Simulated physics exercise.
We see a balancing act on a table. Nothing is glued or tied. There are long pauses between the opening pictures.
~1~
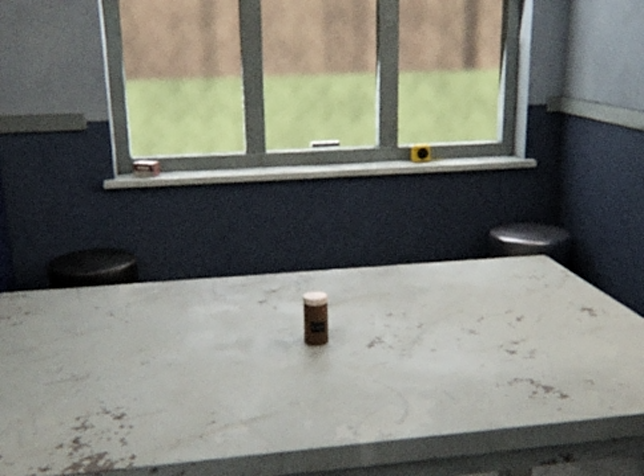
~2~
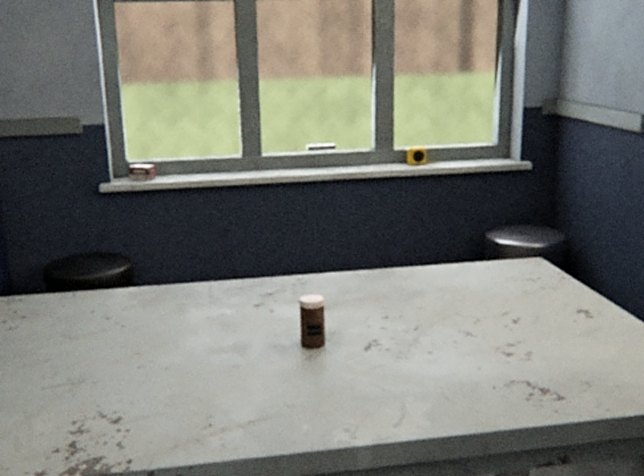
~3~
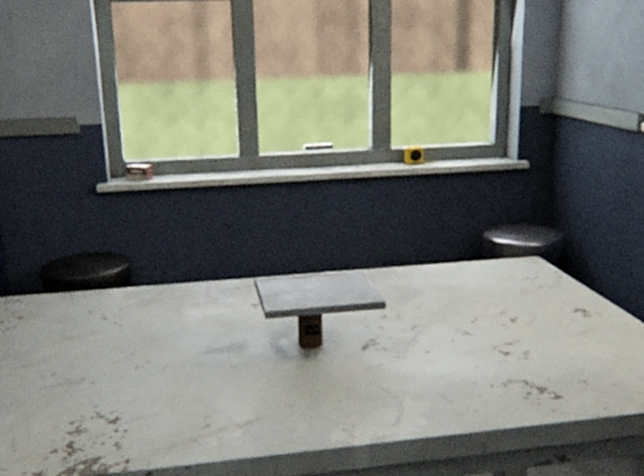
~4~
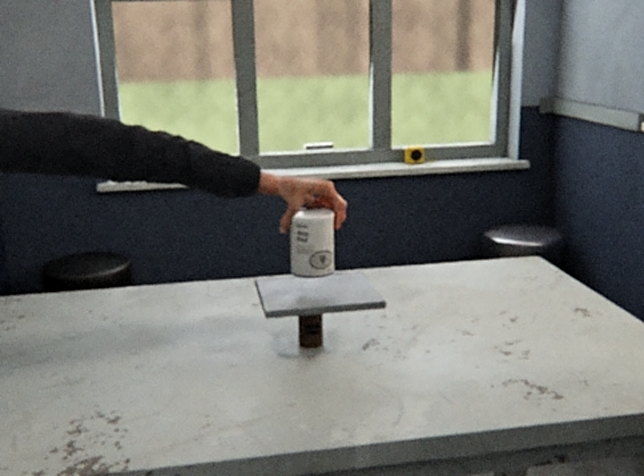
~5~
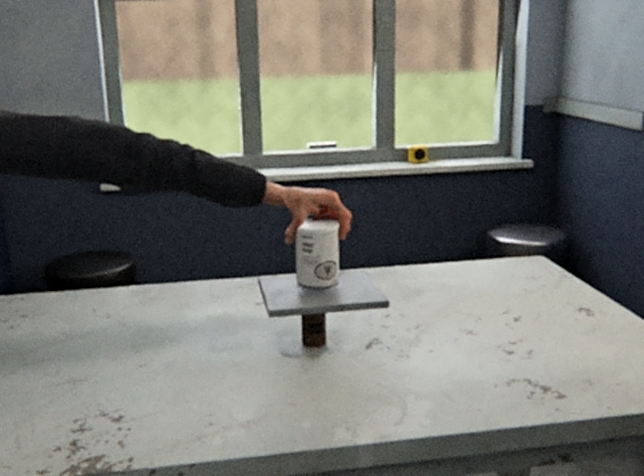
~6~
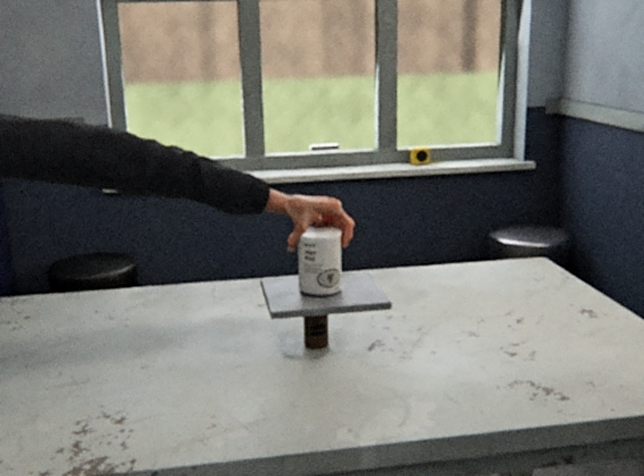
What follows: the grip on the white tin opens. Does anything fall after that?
The stack stays up.
Then, 0.20 s on from there, no change.
Then, 0.50 s on from there, white tin resting near (320, 261).
In the end, all 3 unmoved. At the end, from the last picture's camera, white tin near (320, 261). The stack keeps its balance.
